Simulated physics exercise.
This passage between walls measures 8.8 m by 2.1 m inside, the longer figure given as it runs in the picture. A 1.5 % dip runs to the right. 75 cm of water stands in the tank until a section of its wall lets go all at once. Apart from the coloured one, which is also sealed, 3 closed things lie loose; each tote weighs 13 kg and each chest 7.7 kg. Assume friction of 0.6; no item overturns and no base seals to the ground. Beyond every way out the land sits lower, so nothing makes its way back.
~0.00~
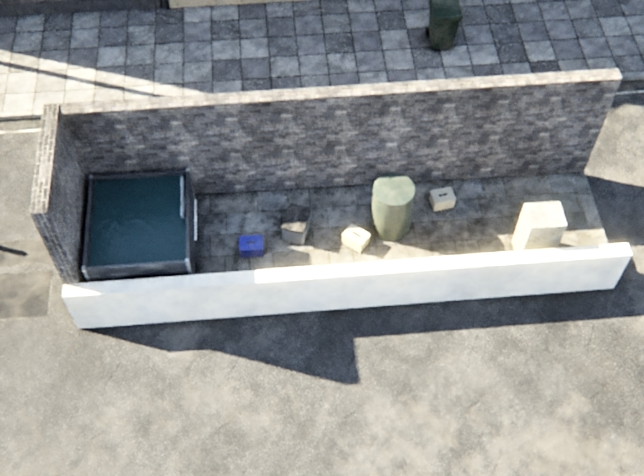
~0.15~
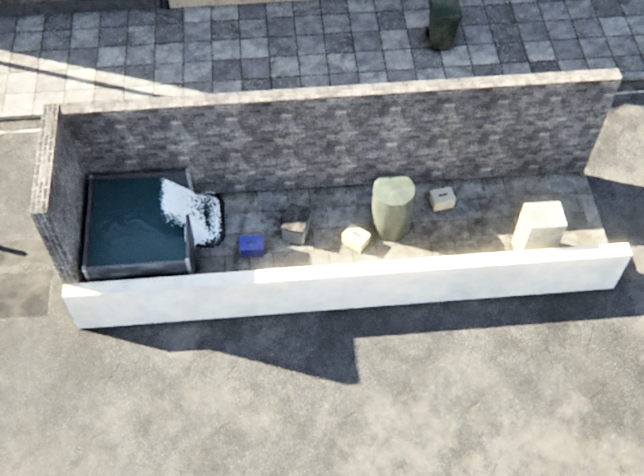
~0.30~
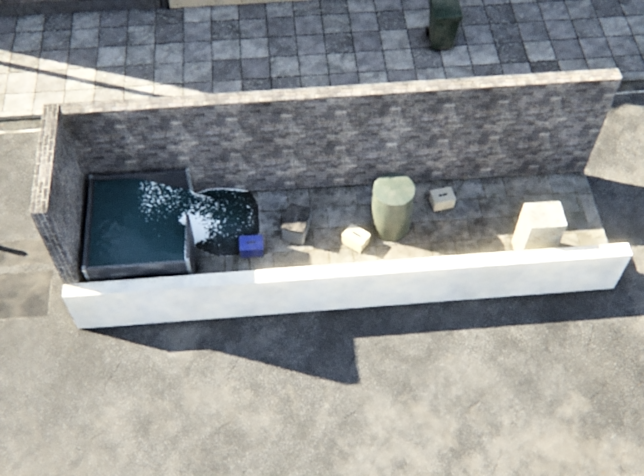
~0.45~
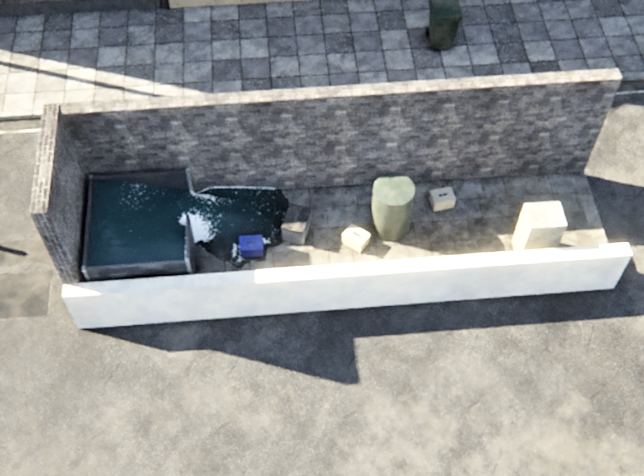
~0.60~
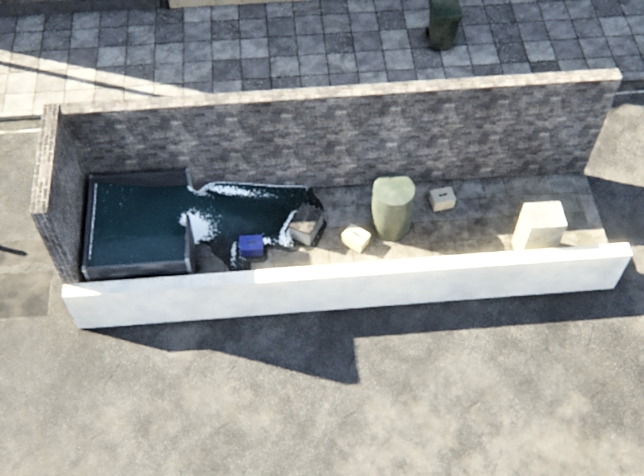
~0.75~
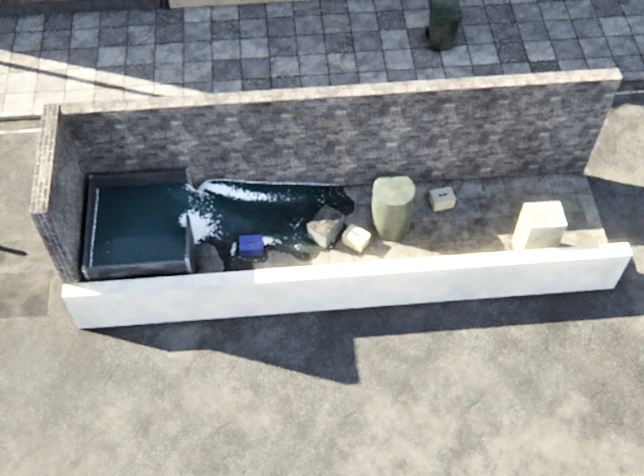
Water pouring from a dark tank at left and spreading right along a walled passage, around a blue tote, shifting a grey block.
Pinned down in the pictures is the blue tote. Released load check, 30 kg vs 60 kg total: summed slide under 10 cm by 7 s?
The light option works.
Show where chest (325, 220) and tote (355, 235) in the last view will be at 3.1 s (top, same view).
Roughly (430, 233), then roughly (504, 225).
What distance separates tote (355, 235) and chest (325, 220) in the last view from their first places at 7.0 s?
Gone out, gone out.
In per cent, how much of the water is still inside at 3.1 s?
Still held: Near 92 %.
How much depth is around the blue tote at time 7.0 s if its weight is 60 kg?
4 cm, roughly.
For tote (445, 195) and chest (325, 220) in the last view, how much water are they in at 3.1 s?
First about 8 cm, second about 9 cm.
After 1.4 s the blue tote would be 0 cm from its start with 30 kg and 0 cm from its start with 60 kg; 6 cm of water round it then.
After 3.1 s the blue tote would be 0 cm from its start with 30 kg and 0 cm from its start with 60 kg; 5 cm of water round it then.
After 4.9 s the blue tote would be 0 cm from its start with 30 kg and 0 cm from its start with 60 kg; 7 cm of water round it then.
After 7.0 s the blue tote would be 0 cm from its start with 30 kg and 0 cm from its start with 60 kg; 4 cm of water round it then.
